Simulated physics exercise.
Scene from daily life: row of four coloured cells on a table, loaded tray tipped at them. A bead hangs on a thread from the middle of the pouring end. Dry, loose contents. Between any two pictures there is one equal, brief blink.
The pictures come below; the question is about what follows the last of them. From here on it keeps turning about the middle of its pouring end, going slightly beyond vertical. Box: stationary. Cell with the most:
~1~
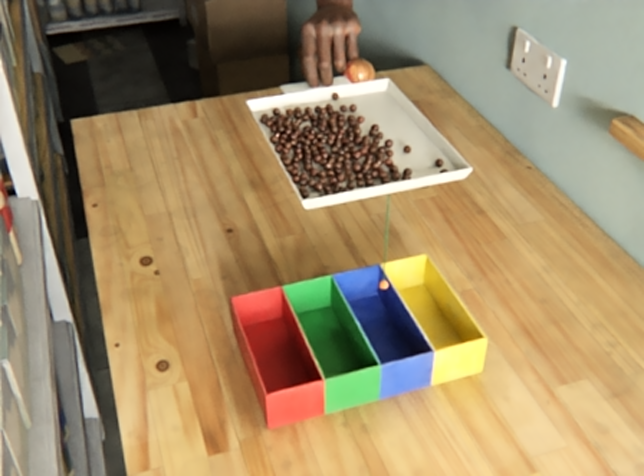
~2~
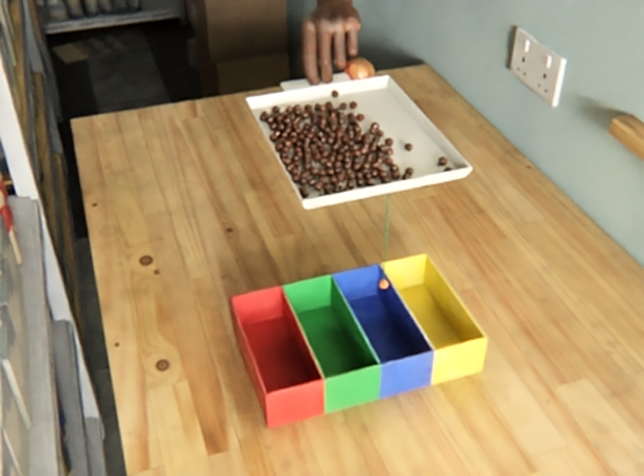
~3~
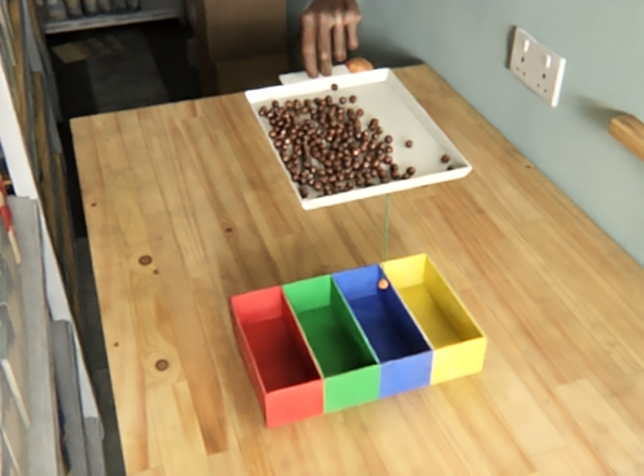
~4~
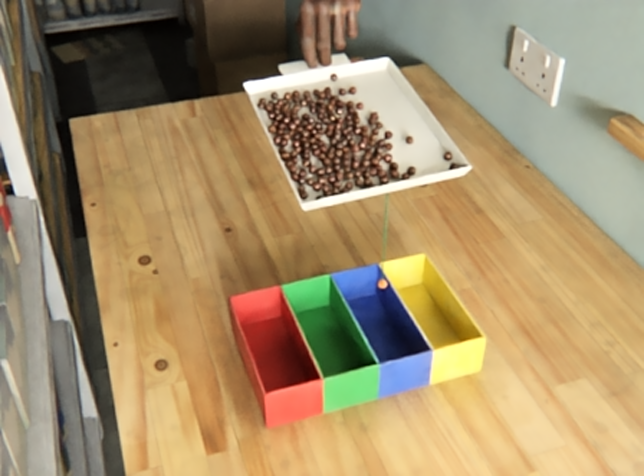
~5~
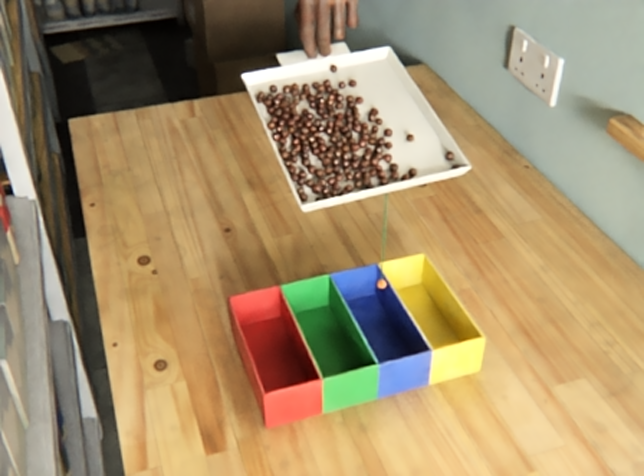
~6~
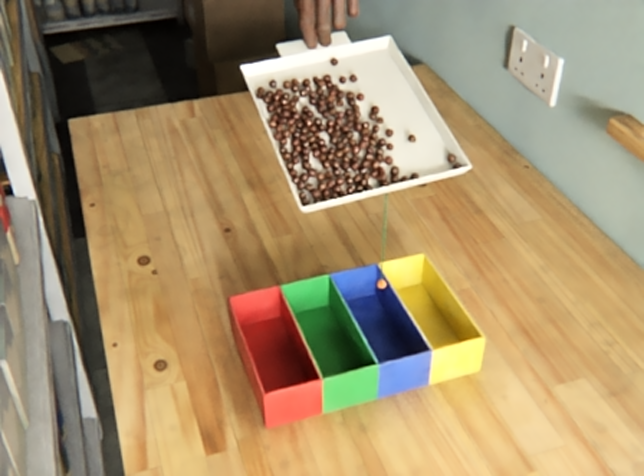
Green.
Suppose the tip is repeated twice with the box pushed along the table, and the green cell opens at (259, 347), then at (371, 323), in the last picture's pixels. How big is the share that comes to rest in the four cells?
Near 90 % and 90 %.
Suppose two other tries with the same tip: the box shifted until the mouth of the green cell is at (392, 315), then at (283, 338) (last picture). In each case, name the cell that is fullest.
For the first spot I'd say red, and for the second spot the blue one.
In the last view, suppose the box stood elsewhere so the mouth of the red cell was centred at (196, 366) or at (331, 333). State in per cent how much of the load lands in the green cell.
It would be near 0 per cent first and near 30 per cent second.
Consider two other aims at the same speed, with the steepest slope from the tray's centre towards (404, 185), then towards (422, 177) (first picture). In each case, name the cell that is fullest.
The first time it is the yellow one, and the second time it is the cell in yellow.
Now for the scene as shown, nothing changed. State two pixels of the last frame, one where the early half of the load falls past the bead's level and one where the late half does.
At (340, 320) for the first part, then at (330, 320) for the others.
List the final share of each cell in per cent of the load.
The red cell holds about 10 %, the green cell about 50 %, the blue cell about 30 % and the yellow cell about 0 %.
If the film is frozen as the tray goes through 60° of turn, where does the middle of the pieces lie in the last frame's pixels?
Near (344, 220).
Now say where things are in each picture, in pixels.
In the first frame, corners of the pouring end (306, 198) and (465, 167), level; middle of the load (335, 150), chocolate balls; bead on its thread (384, 285); red cell (296, 401); green cell (352, 386); blue cell (407, 372); yellow cell (459, 358).
In the second frame, corners of the pouring end (306, 198) and (465, 166), level; middle of the load (335, 148).
In the third frame, corners of the pouring end (305, 199) and (465, 166), tipped barely, lowest at the left corner; middle of the load (334, 145).
In the fourth frame, corners of the pouring end (305, 200) and (465, 165), tipped a little, lowest at the left corner; middle of the load (334, 142).
In the fifth frame, corners of the pouring end (304, 202) and (464, 165), tipped a little, lowest at the left corner; middle of the load (333, 140).
In the sixth frame, corners of the pouring end (304, 204) and (464, 164), tipped clearly, lowest at the left corner; middle of the load (334, 140), almost all on the move; red cell (294, 401); green cell (350, 386); blue cell (405, 371); yellow cell (457, 357).
Just after the last frame, tray tipped steeply; roughly half on the tray; about a tenth in the green cell; about a tenth in the blue cell; about a tenth in the red cell; just a few in the yellow cell; roughly a quarter falling or outside the box.
A moment on, tray tipped right over; roughly half in the green cell; roughly a quarter in the blue cell; about a tenth in the red cell; just a few in the yellow cell; about a tenth falling or outside the box.
Further on, tray tipped past a quarter turn; roughly half in the green cell; roughly a quarter in the blue cell; about a tenth in the red cell; just a few in the yellow cell; about a tenth falling or outside the box.
When it is over, tray tipped past a quarter turn; roughly half in the green cell; roughly a quarter in the blue cell; about a tenth in the red cell; just a few in the yellow cell; about a tenth outside the box.
